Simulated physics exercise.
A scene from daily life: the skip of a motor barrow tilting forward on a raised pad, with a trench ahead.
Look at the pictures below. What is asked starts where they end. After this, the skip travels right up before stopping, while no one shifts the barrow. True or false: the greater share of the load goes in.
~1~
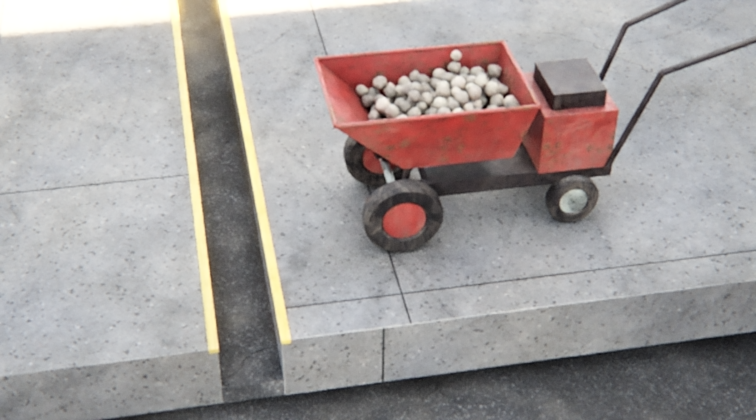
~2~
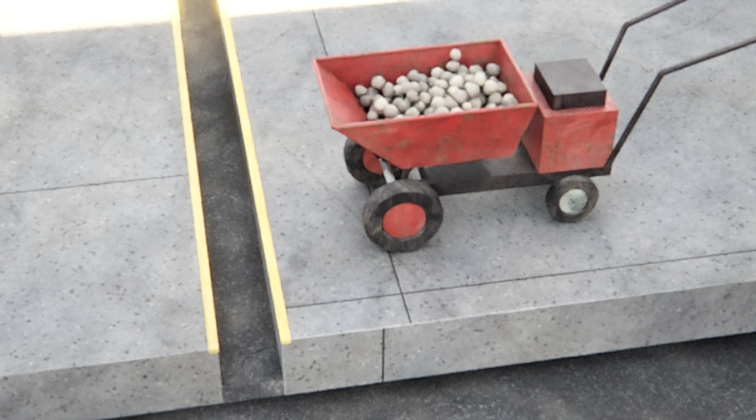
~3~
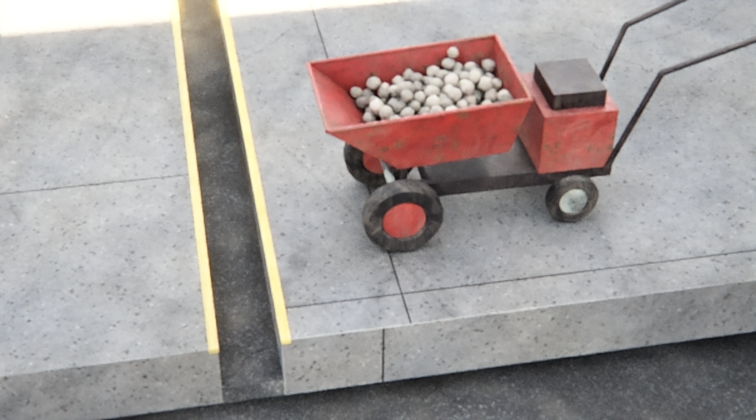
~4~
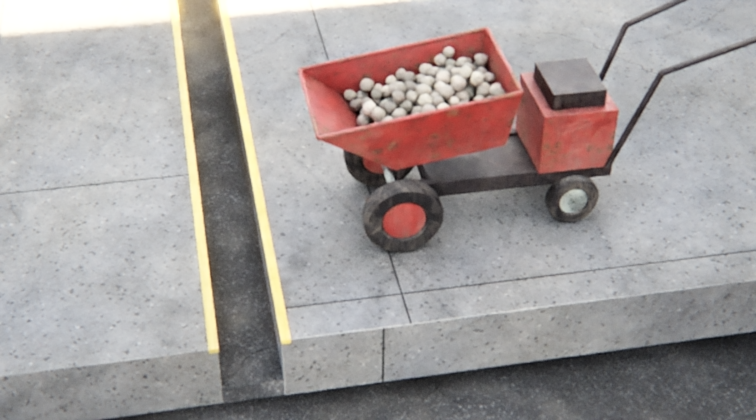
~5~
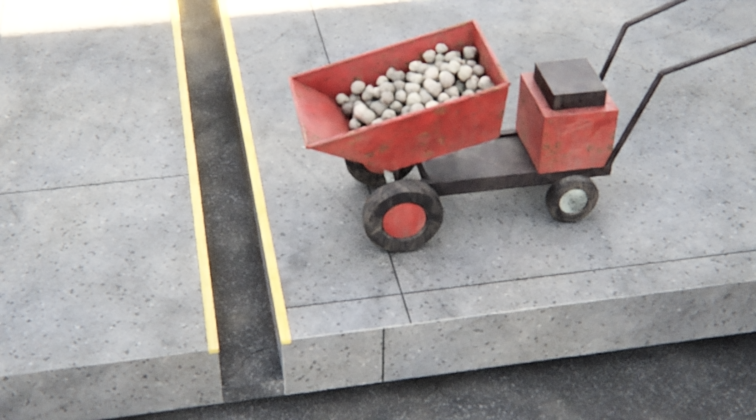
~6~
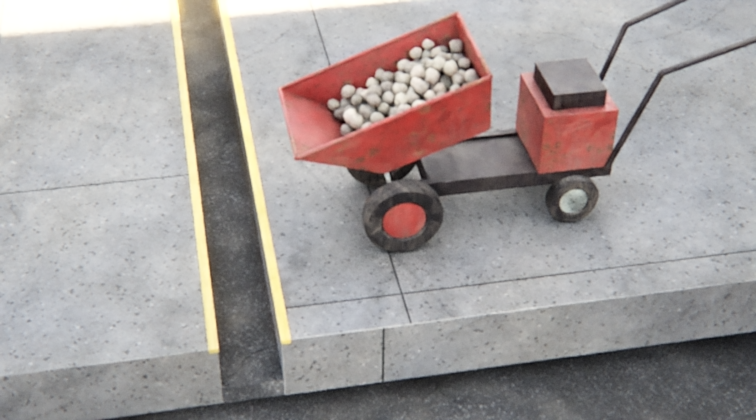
True.
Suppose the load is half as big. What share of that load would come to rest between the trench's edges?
Around 80 per cent.
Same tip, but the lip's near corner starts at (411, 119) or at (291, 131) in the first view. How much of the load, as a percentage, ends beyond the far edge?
Roughly 0 percent first, then roughly 40 percent.
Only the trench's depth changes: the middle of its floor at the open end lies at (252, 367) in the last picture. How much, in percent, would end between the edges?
Estimate: Approx. 60 %.
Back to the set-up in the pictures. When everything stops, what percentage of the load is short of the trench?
About 0 per cent.
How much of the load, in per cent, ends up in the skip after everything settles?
I'd say around 20 per cent.
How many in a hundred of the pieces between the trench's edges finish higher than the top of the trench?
It comes to 0 per cent or so.
Soon after the last picture, skip tipped steeply; all in the skip.
A little later, skip tipped right over; most in the skip; a stray few short of the trench; about a quarter in or heaped over the trench; a stray few falling.
Later still, skip tipped right over; about a quarter in the skip; about two thirds in or heaped over the trench; a stray few beyond it.
At rest, skip tipped right over; about a quarter in the skip; most in or heaped over the trench; a stray few beyond it.
